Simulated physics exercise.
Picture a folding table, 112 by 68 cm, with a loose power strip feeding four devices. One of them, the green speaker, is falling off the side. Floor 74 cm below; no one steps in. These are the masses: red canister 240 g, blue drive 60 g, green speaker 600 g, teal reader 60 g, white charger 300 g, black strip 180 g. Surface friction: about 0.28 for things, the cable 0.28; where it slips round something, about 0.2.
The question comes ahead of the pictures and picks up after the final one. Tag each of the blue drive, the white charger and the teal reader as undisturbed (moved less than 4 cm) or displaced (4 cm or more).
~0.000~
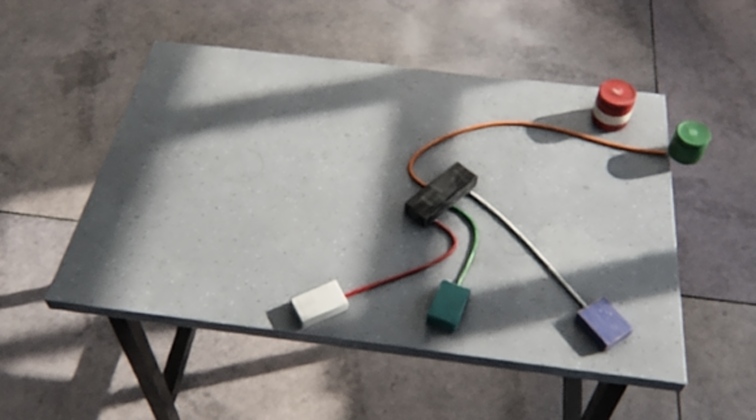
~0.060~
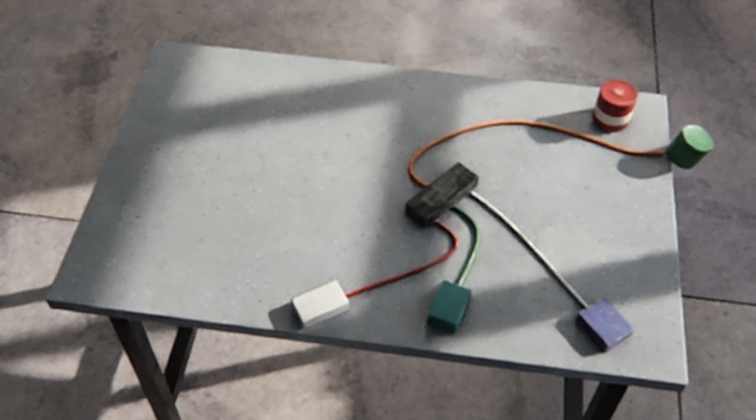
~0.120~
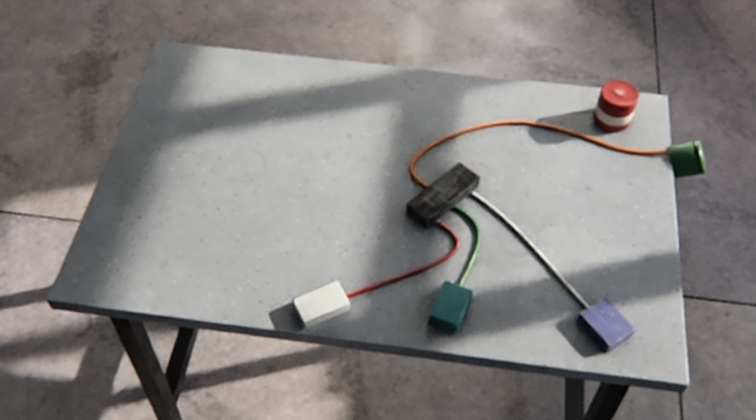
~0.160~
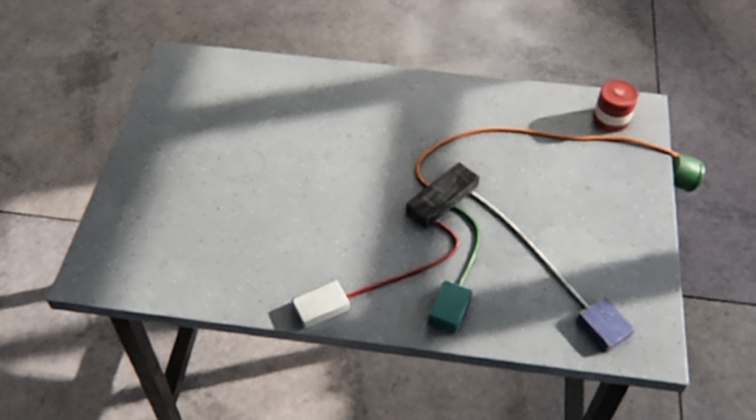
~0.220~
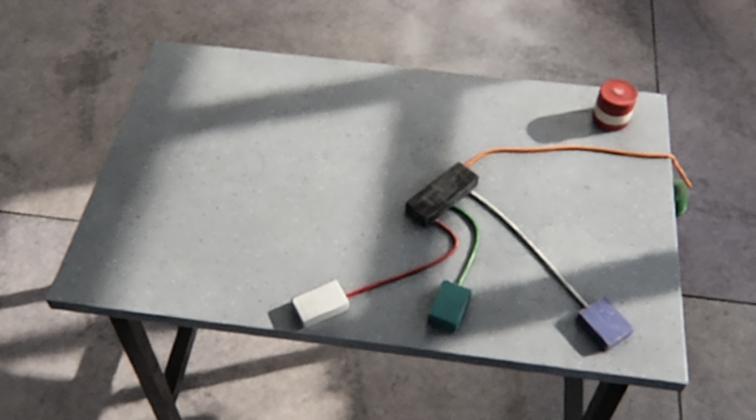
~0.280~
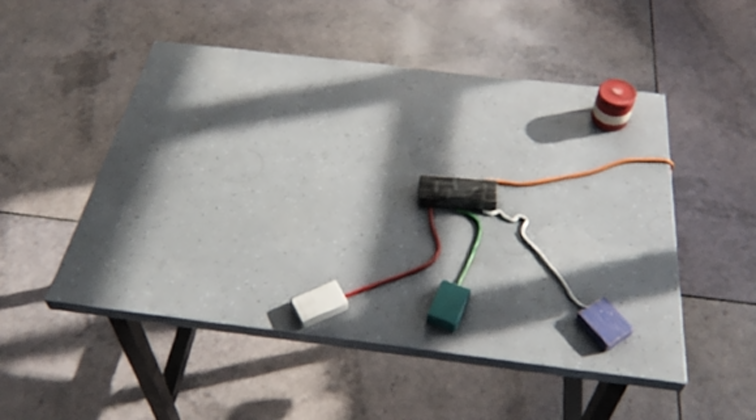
Tags: Blue drive - displaced, white charger - displaced, teal reader - displaced.
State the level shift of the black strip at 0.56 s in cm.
Horizontal shift at stated time: Approx. 40 cm.
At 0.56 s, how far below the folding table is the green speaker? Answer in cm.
I'd put it at about 65 centimetres under.
After 0.6 s, the strip's end of the orange cable at (661, 257); white charger 27 cm off its start, teal reader 13 cm off its start, black strip 41 cm off its start.
After 0.8 s, the strip has left the top; white charger 63 cm off its start, teal reader 40 cm off its start, blue drive 4 cm off its start.
After 1.1 s, the strip has left the top; white charger over the edge, teal reader over the edge, blue drive over the edge.
After 1.4 s, the strip has left the top; white charger over the edge, teal reader over the edge, blue drive over the edge.
After 2.6 s, the strip has left the top; white charger over the edge, teal reader over the edge, blue drive over the edge, black strip over the edge.
